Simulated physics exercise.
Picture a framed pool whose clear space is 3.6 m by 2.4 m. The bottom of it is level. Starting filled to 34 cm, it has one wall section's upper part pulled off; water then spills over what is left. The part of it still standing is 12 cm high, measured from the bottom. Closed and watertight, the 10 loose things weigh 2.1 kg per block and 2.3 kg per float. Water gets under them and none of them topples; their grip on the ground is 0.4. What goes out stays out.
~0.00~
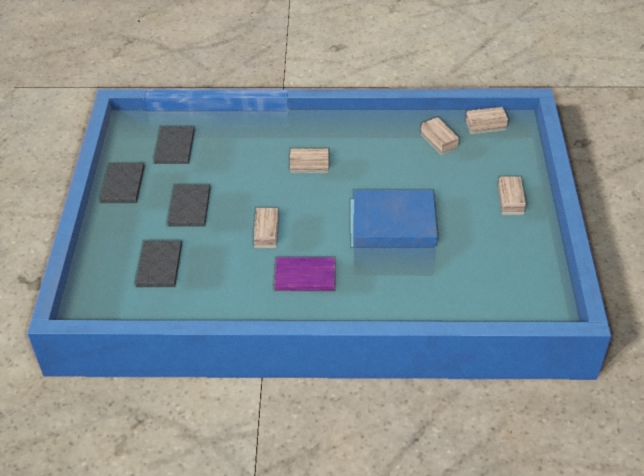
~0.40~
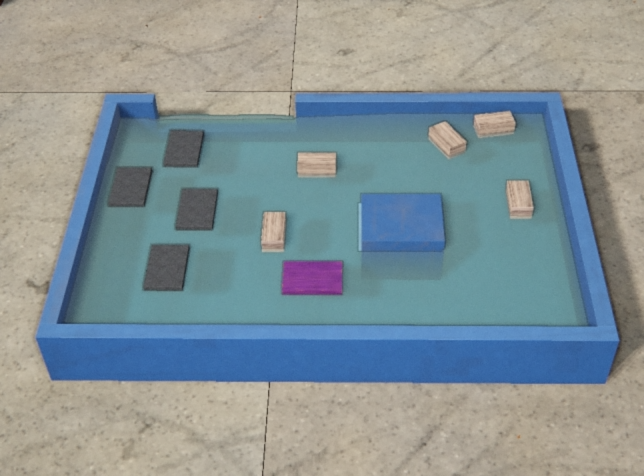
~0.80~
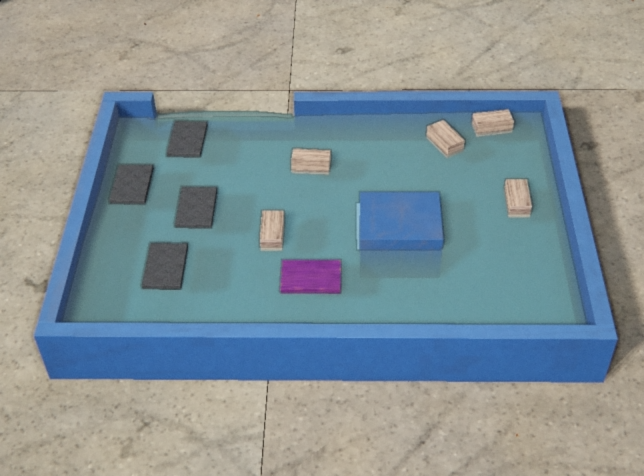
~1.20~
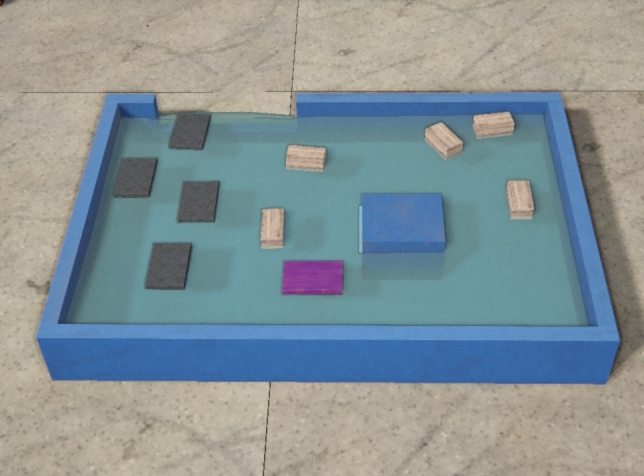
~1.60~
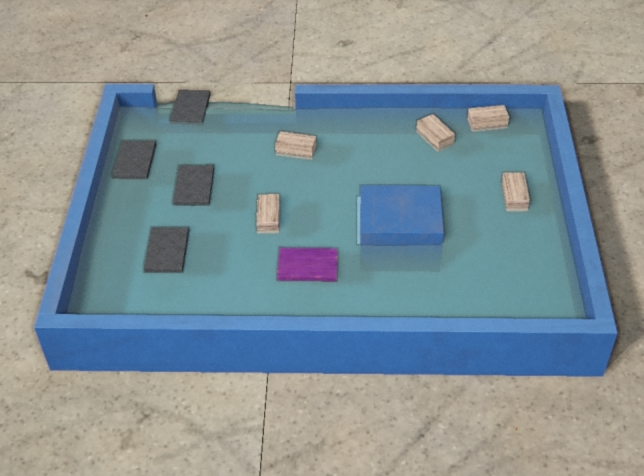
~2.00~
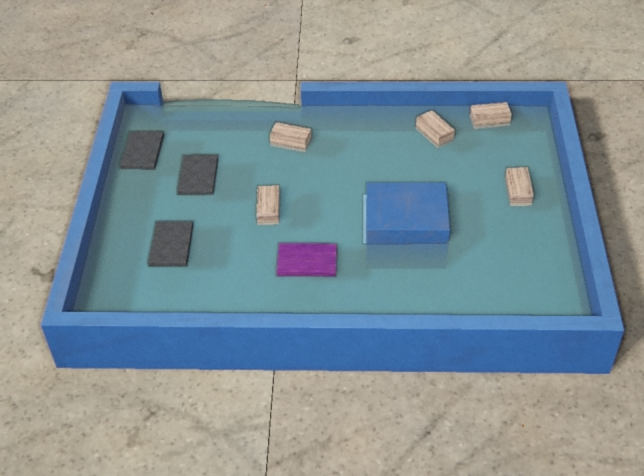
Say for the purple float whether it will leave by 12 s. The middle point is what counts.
Note: Purple float has not left by then.
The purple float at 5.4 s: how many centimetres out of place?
Shift: About 40 cm.
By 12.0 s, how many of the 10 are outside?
5.
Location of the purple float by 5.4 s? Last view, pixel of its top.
Near (282, 240).
After 2.8 s the purple float is near (290, 254), 0.3 m from its start, afloat; 1 of 10 are out; 9 afloat.
After 5.4 s the purple float is near (282, 240), 0.4 m from its start, afloat; 2 of 10 are out; 8 afloat.
After 8.0 s the purple float is near (263, 227), 0.6 m from its start, afloat; 4 of 10 are out; 6 afloat.
After 12.0 s the purple float is near (262, 204), 0.9 m from its start, afloat; 5 of 10 are out; 5 afloat.
